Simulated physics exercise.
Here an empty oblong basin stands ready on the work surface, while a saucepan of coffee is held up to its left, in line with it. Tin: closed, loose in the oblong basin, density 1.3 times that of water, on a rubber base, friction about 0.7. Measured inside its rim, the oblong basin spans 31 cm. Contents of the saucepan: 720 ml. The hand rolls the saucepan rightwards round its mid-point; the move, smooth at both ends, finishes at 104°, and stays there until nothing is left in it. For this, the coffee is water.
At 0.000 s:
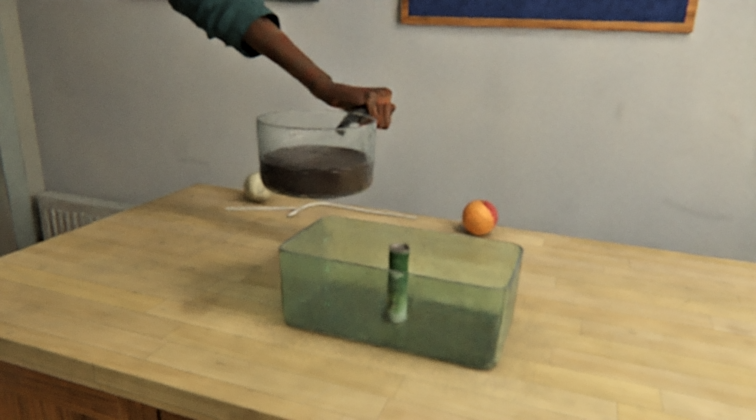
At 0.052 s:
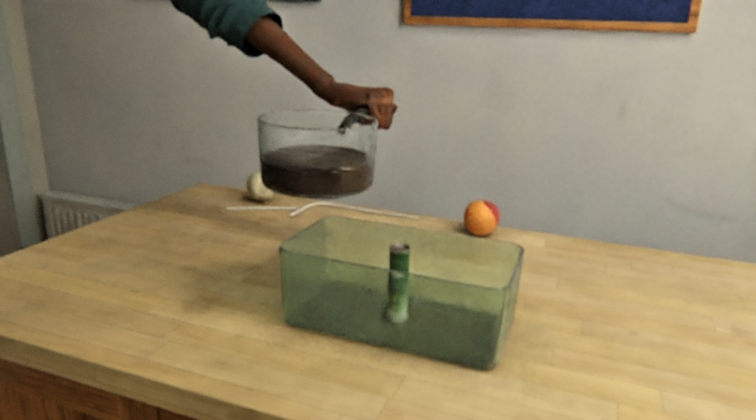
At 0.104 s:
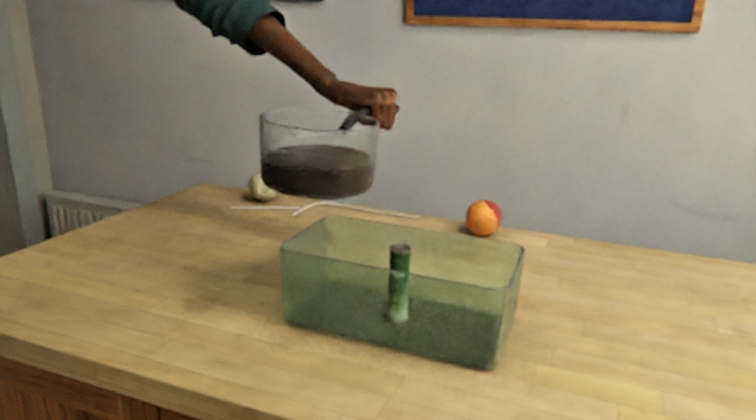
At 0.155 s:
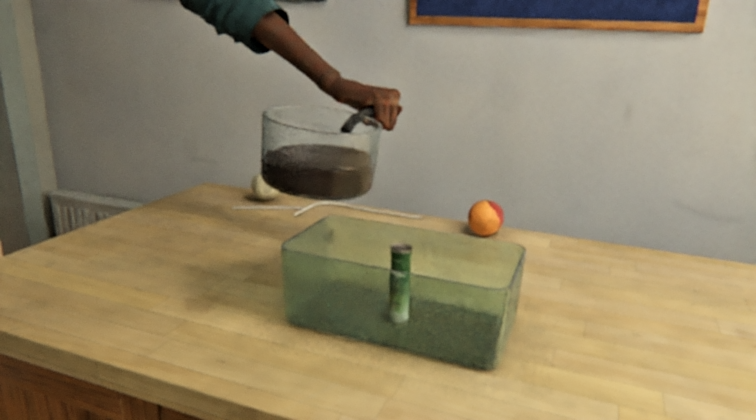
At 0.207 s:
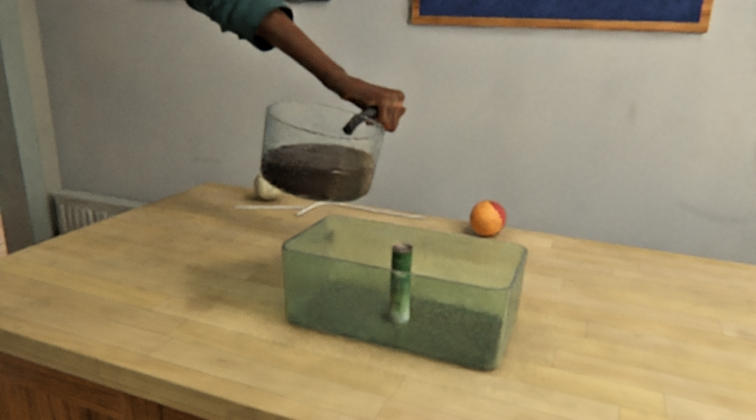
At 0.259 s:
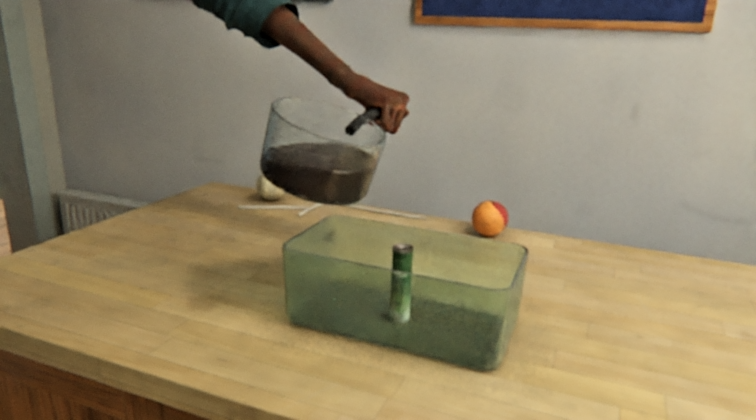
In a room with a pale grey wall, a wooden table is seen from slightly above. A green see-through oblong basin holds an upright green tin, with white cords, a pale round object and an orange-and-red fruit behind, while a dark-sleeved arm holds a clear saucepan of dark brown liquid above left. The hand gradually tilts the saucepan rightwards as the view shifts very slightly.
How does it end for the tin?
The tin stays on its feet.
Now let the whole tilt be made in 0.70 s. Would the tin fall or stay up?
The tin stays up.
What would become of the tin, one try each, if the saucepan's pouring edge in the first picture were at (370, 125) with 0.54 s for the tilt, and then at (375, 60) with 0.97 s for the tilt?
Run one: It tumbles. Run two: It tumbles.
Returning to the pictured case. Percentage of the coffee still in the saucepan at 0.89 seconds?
Close to 20 percent of the whole amount.
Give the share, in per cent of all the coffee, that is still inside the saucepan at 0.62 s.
Roughly 72 %.
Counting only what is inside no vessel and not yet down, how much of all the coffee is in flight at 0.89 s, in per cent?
It comes to some 10 percent of the total.
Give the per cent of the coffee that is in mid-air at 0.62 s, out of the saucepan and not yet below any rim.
About 26 per cent.
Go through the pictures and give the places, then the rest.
In the first frame, tilt 0°; pouring edge (372, 126); surface from (272, 150) to (369, 161); the oblong basin's rim runs from (302, 232) to (516, 267); the tin's top is at (399, 251).
In the second frame, tilt 1°; pouring edge (373, 126); surface from (272, 150) to (371, 161).
In the third frame, tilt 3°; pouring edge (374, 128); surface from (273, 149) to (371, 161).
In the fourth frame, tilt 6°; pouring edge (377, 132); surface from (274, 148) to (372, 161).
In the fifth frame, tilt 11°; pouring edge (379, 138); surface from (275, 147) to (373, 161).
In the sixth frame, tilt 17°; pouring edge (381, 145); surface from (274, 146) to (374, 163).
Then, 0.62 s in, the tilt is 74° and 71 per cent is still to pour; the tin stands where it began.
Then, 0.89 s in, the tilt is 102° and 20 per cent is still to pour; the tin stands where it began.
Then, 1.17 s in, the tilt is 104° and 2 per cent is still to pour; the tin stands where it began.
Then, 1.47 s in, the tilt is 104° and 0 per cent is still to pour; the tin stands where it began.
Finally, the tin stands where it began.
